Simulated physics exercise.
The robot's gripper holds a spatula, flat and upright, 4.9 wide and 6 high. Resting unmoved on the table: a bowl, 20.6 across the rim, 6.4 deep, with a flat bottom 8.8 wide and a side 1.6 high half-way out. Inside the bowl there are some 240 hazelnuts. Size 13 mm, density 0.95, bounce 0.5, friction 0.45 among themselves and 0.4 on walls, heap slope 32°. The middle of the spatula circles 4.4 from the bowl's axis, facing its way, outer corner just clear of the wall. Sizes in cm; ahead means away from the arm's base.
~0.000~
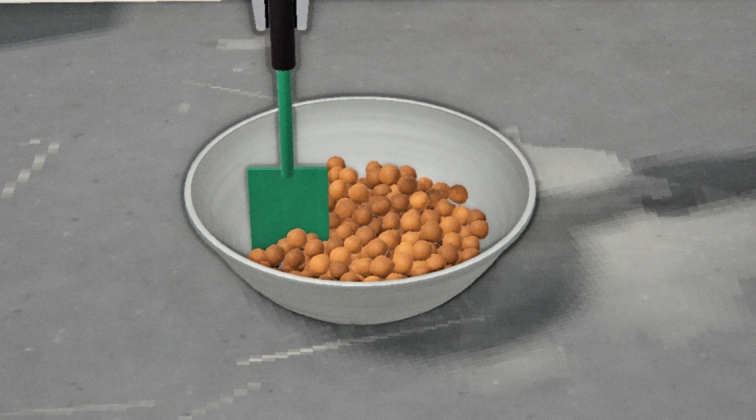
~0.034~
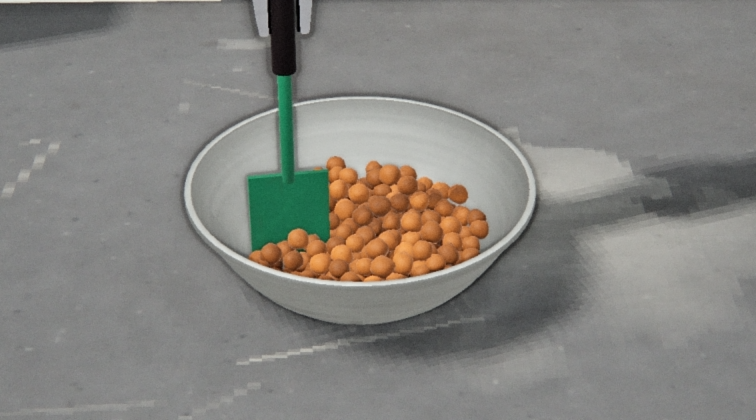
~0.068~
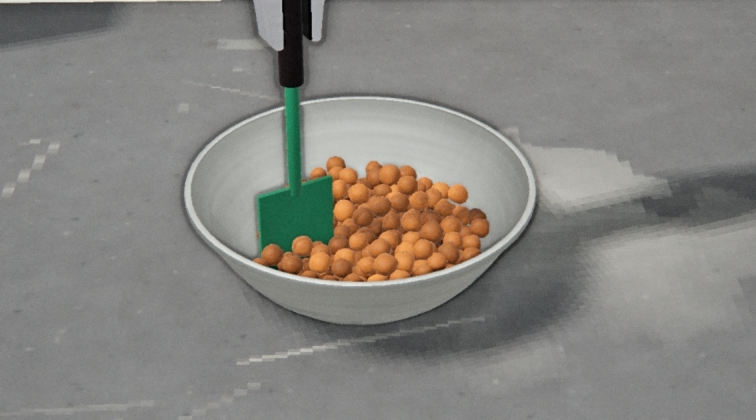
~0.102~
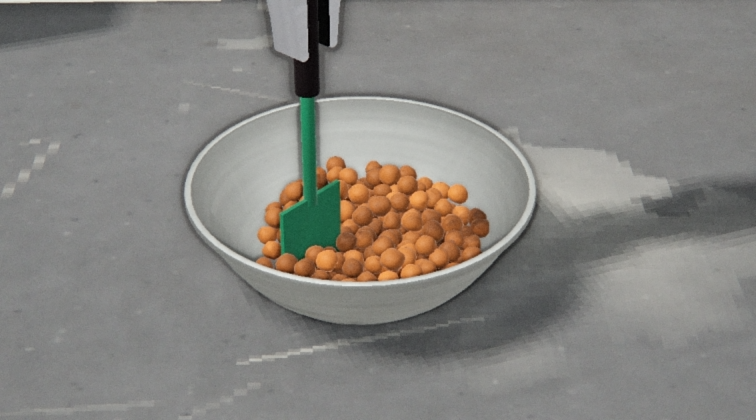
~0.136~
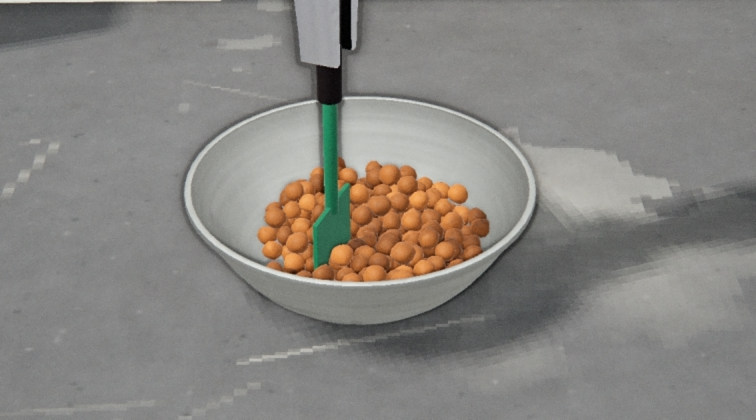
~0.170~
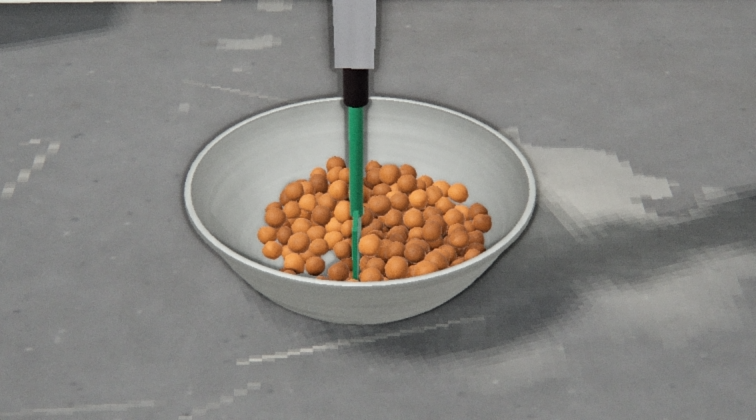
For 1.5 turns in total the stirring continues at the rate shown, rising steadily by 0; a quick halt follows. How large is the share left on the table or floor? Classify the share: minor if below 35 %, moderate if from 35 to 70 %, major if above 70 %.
Minor.
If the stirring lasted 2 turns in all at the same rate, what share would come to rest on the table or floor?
Estimate: About 10 percent.
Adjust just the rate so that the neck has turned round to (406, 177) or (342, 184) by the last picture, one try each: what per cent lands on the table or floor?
Some 30 and 5 %.
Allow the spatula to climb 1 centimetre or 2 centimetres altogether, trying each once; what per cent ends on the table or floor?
Roughly 5 percent, then roughly 5 percent.
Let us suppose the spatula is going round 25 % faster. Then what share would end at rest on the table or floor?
Estimate: Near 20 in a hundred.
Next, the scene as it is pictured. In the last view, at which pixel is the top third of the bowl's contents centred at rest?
In the final view it lies around (431, 190).
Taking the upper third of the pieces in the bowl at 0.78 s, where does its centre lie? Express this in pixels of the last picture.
I'd say about (379, 270).
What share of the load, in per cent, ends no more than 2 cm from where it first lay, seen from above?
Around 5 in a hundred.
After 0.48 s, 263° round, highest piece 8 above the table; 233 in the bowl, 1 on the table or floor, 5 in flight or on the tool.
After 0.78 s, 80° round, highest piece 8 above the table; 227 in the bowl, 12 on the table or floor.
After 1.14 s, 180° round, highest piece 6 above the table; 219 in the bowl, 20 on the table or floor.
After 1.84 s, 180° round, highest piece 6 above the table; 219 in the bowl, 20 on the table or floor.
In the end, 219 in the bowl, 20 on the table or floor. That is 8 % on the table or floor.
